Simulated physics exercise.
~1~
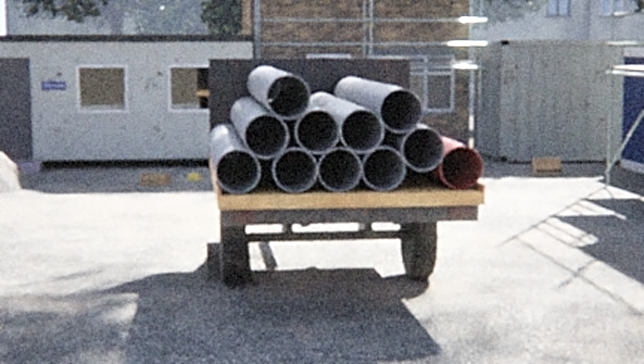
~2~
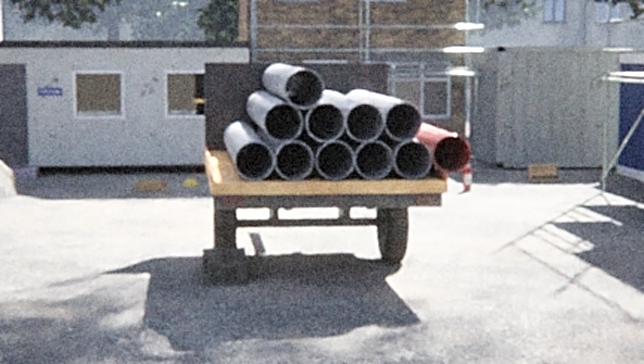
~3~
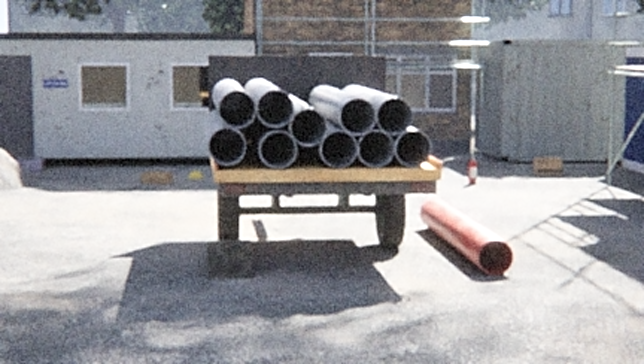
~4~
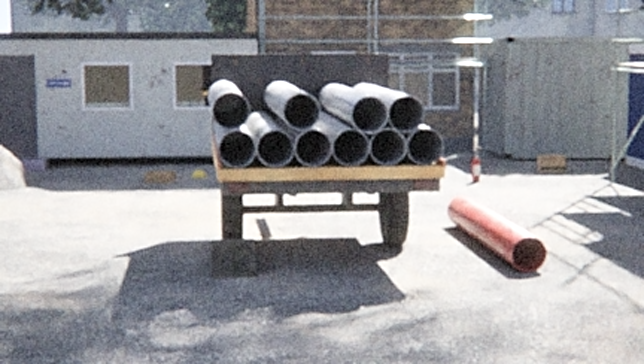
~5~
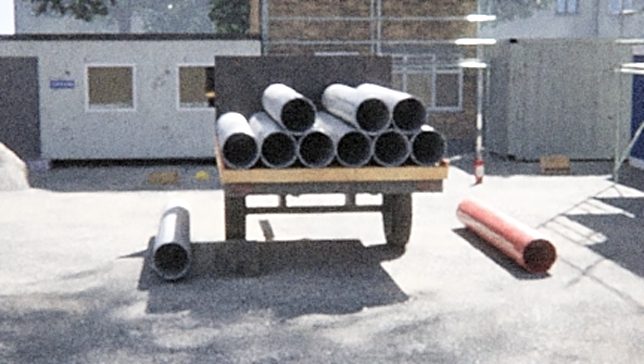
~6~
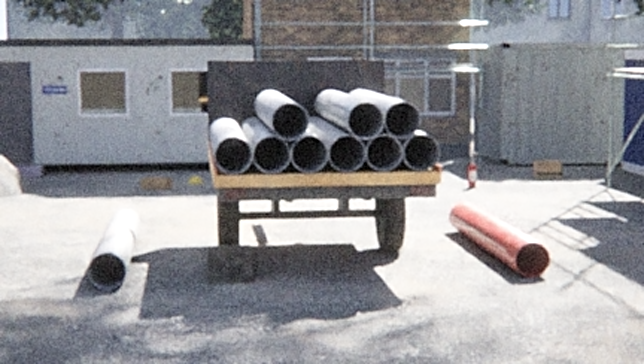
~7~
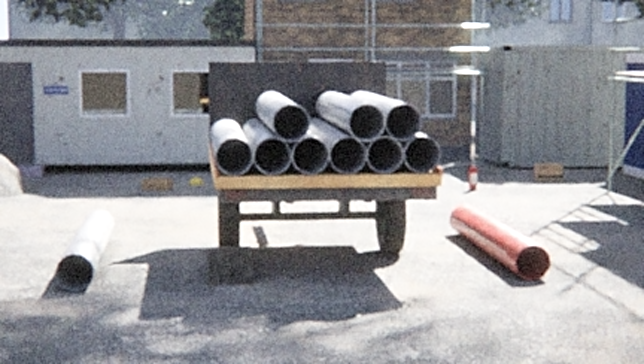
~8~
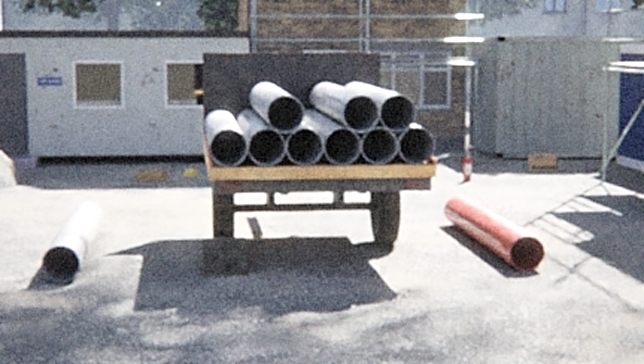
A flat trailer tilts and settles, dropping a red pipe right and a grey one left.
